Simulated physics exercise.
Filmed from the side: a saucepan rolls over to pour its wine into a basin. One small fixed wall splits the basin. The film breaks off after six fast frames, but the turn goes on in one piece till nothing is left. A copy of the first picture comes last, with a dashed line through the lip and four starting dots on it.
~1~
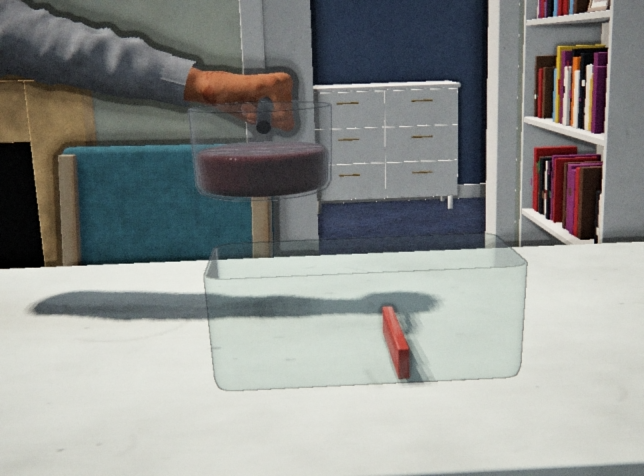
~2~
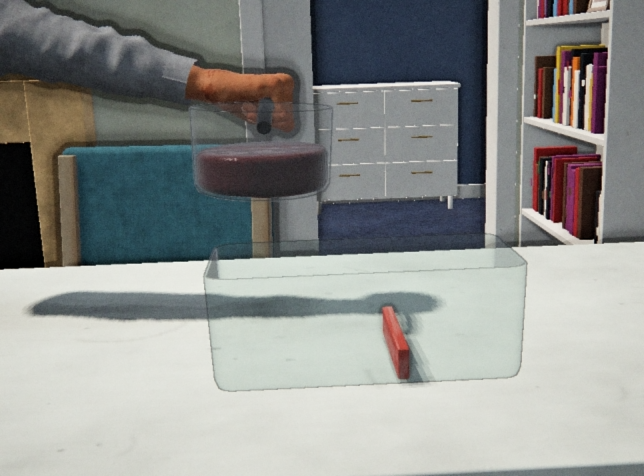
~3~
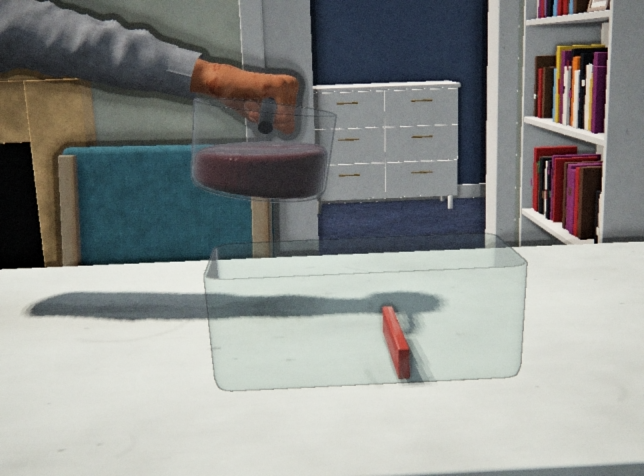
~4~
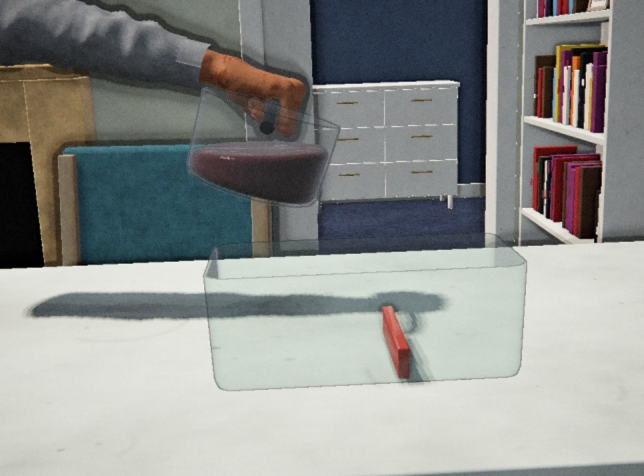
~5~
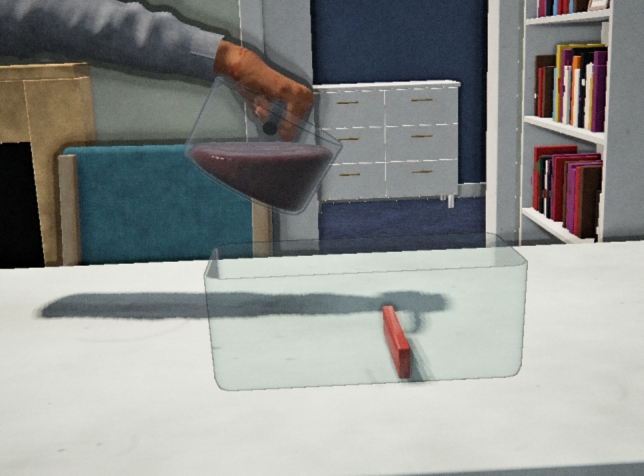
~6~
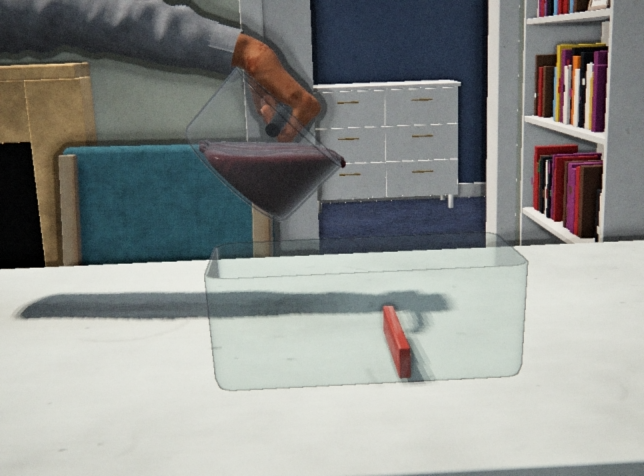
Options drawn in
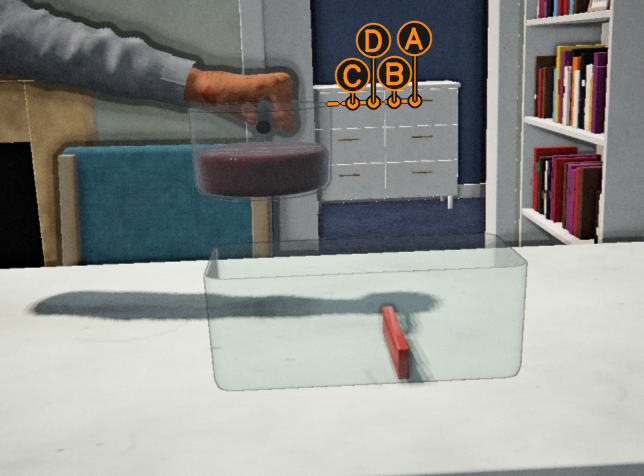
A hand tilts a clear container of dark red wine rightward above a clear basin.
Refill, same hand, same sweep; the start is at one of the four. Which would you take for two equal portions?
Place C.
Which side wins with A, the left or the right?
The right one.
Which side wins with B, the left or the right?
More ends on the right.
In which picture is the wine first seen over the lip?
Picture 6.
In orange, A at (414, 100); B at (394, 101); C at (352, 103); D at (373, 102).
For place A, about 15 % ends left of the wall and 85 % right of it.
For place B, about 16 % ends left of the wall and 84 % right of it.
For place C, about 52 % ends left of the wall and 48 % right of it.
For place D, about 34 % ends left of the wall and 65 % right of it.
